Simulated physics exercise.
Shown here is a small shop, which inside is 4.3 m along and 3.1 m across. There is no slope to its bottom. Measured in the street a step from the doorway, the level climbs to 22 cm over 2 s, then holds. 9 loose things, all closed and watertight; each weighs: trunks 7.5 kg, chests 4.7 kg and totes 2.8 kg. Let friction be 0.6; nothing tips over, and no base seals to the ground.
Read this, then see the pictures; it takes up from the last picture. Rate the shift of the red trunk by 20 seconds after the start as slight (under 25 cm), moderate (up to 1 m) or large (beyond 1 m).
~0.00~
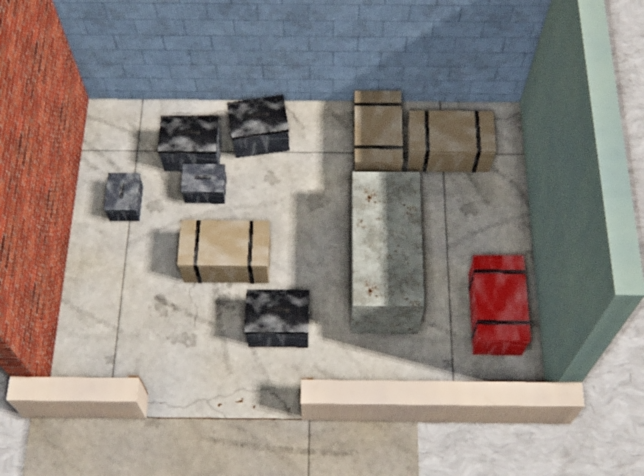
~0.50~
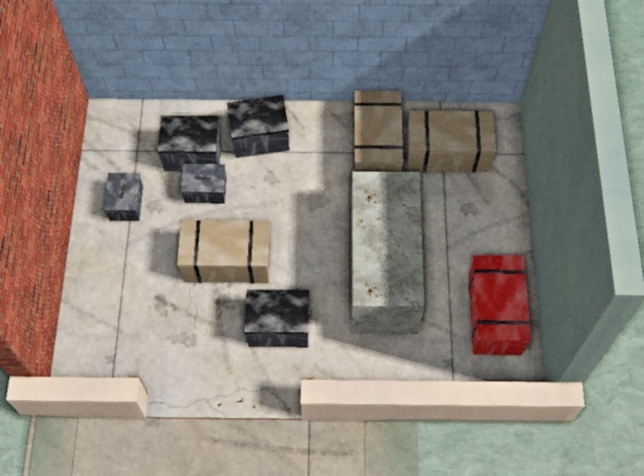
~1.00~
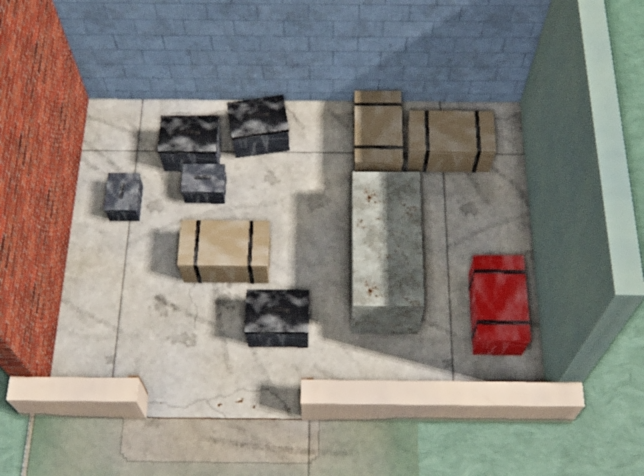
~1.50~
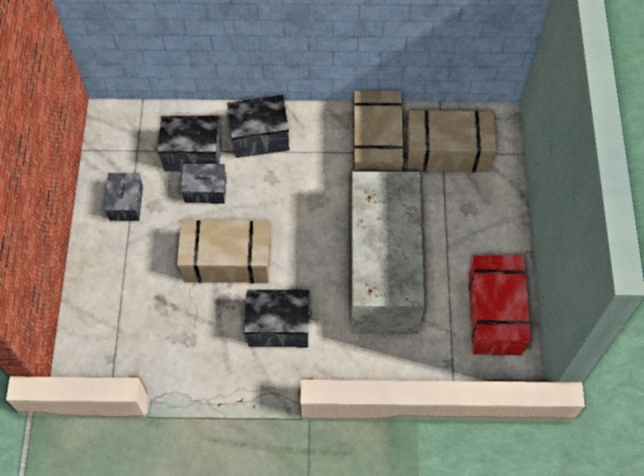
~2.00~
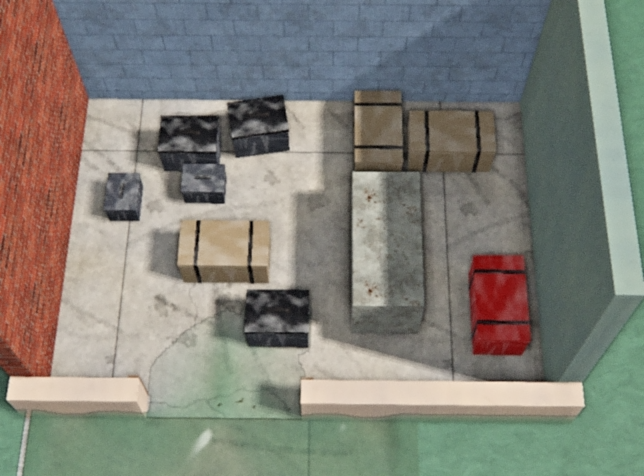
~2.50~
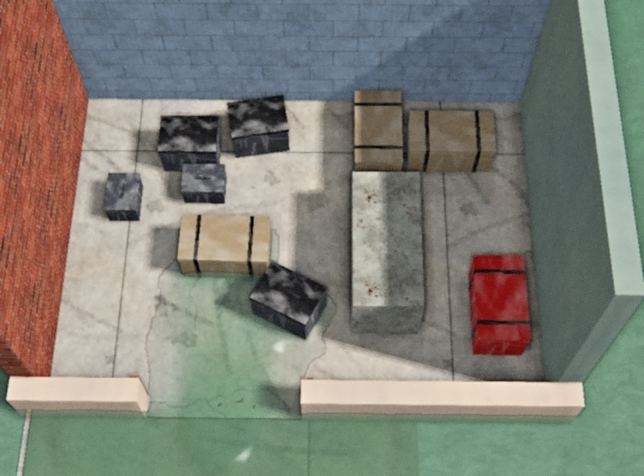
Moderate.
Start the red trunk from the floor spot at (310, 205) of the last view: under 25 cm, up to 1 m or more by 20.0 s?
I'd say it goes a long distance.
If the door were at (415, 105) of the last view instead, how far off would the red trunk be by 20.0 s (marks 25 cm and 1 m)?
Then the red trunk would have shifted modestly.
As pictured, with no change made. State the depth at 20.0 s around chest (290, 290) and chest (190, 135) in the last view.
Depth approx. 21 cm / 16 cm.
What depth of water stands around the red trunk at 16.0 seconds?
Depth: About 20 cm.
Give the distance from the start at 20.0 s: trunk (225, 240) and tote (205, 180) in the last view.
One is off by 60 cm, the other by 100 cm, in the order asked.
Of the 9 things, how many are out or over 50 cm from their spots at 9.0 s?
I get 7.
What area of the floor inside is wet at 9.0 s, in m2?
Somewhere about 13 m2, give or take.
After 4.0 s the red trunk is near (502, 297), 0.0 m from its start, aground; 6 afloat.
After 9.0 s the red trunk is near (490, 337), 0.4 m from its start, afloat; 9 afloat.
After 16.0 s the red trunk is near (493, 332), 0.4 m from its start, afloat; 9 afloat.
After 20.0 s the red trunk is near (490, 332), 0.4 m from its start, afloat; 9 afloat.
